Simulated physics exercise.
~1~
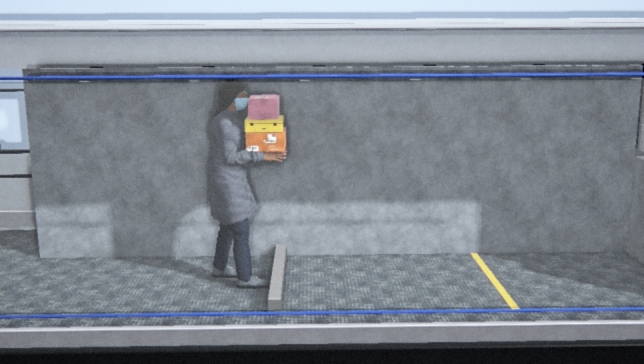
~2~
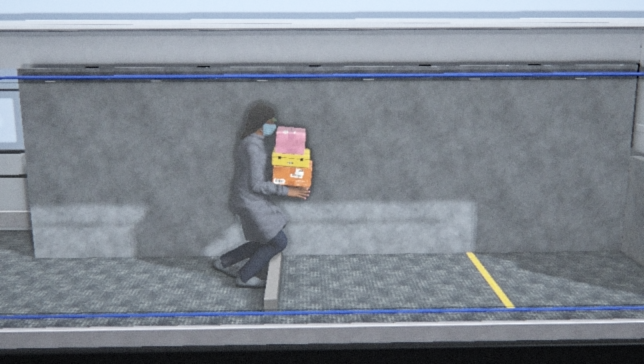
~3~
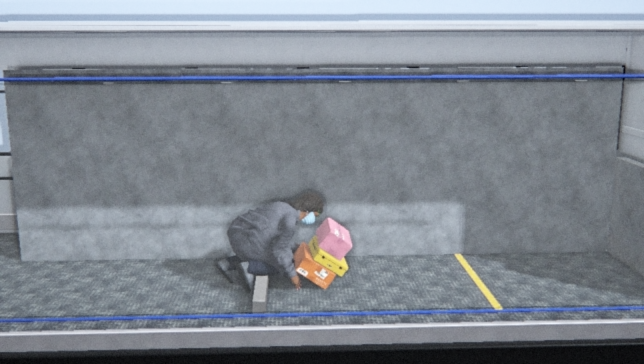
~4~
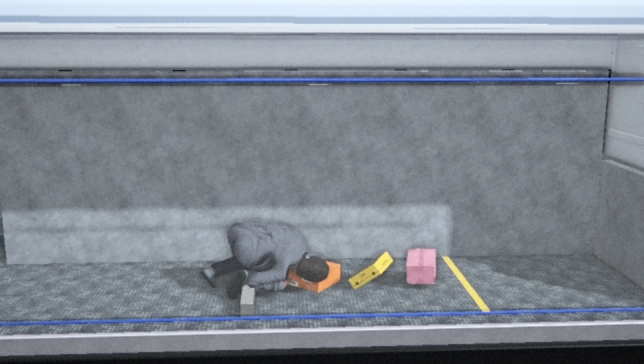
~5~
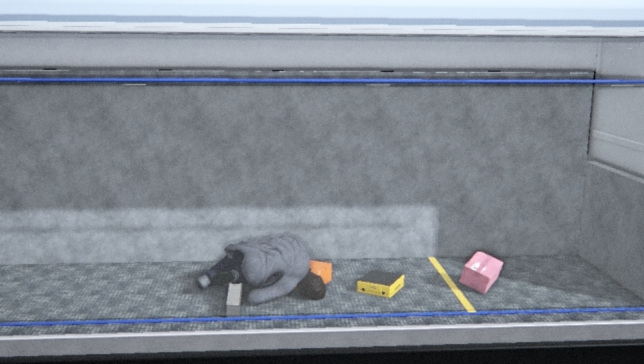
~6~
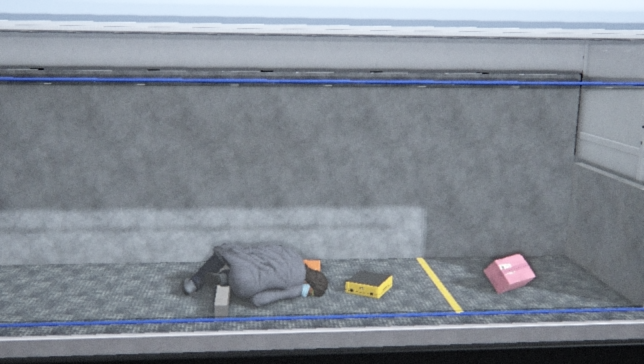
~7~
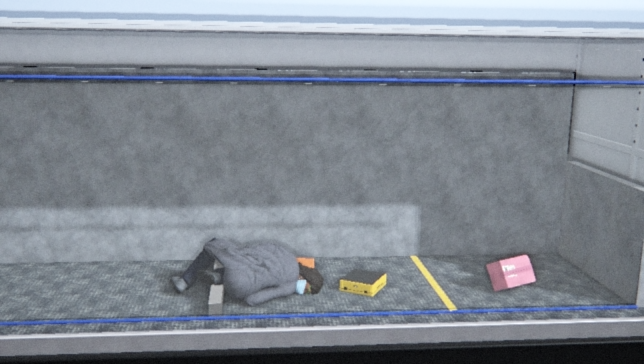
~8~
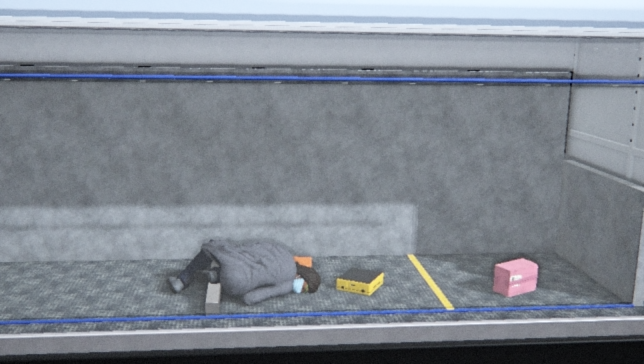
A grey platform-like floor backed by a long grey wall is seen from the side, slightly above, as the view pans right. On the left, a masked person in a grey coat stands behind a low rail, holding a pink carton, a yellow toolbox and an orange parcel in a stack, with a yellow line farther right. The person sinks at the knees and pitches forward over the rail, and the stack tips and spills rightward. The pink carton tumbles across the line and rests beyond it. The person lies crumpled beside the orange parcel, which, like the yellow toolbox, stays short of the line.
